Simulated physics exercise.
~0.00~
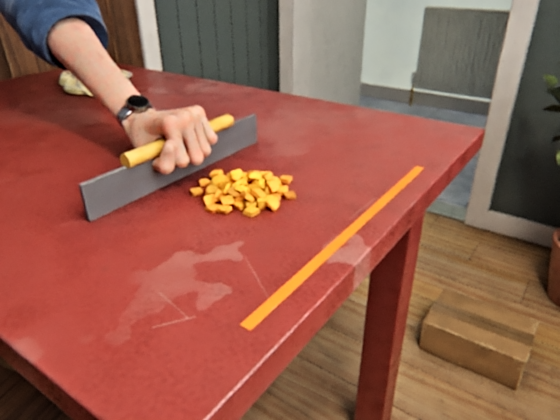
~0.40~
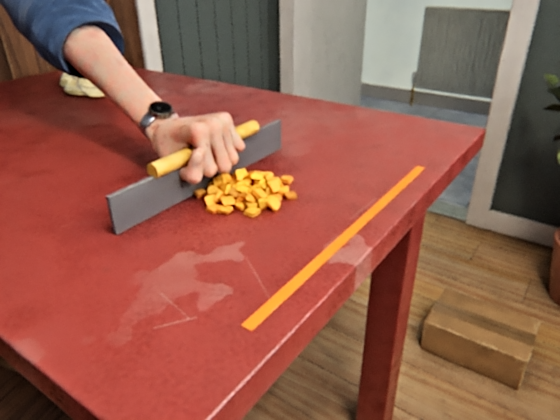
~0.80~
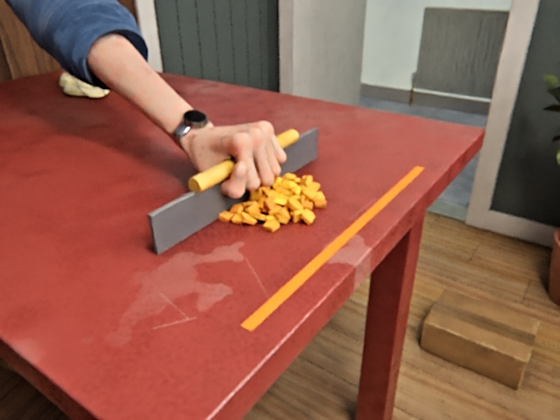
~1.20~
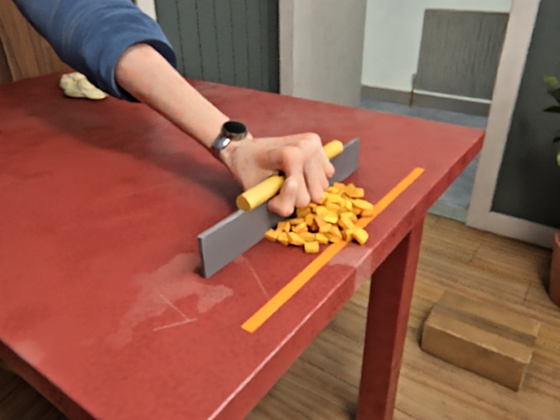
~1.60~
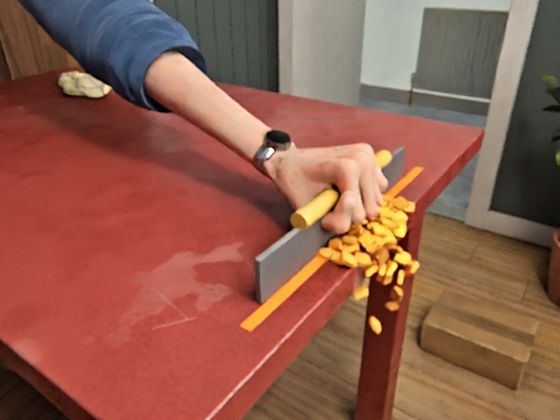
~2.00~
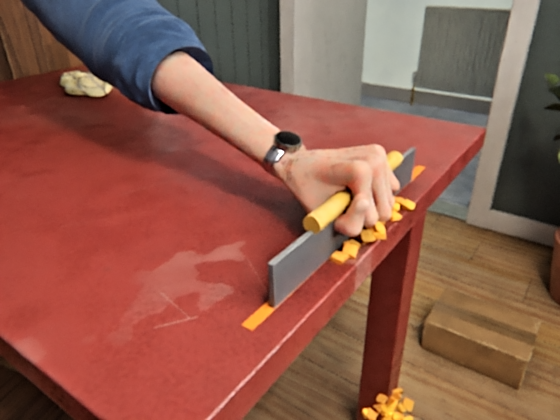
On a red tabletop, a hand pushing yellow chunks rightward with a grey scraper, stopping at orange tape as most spill off.
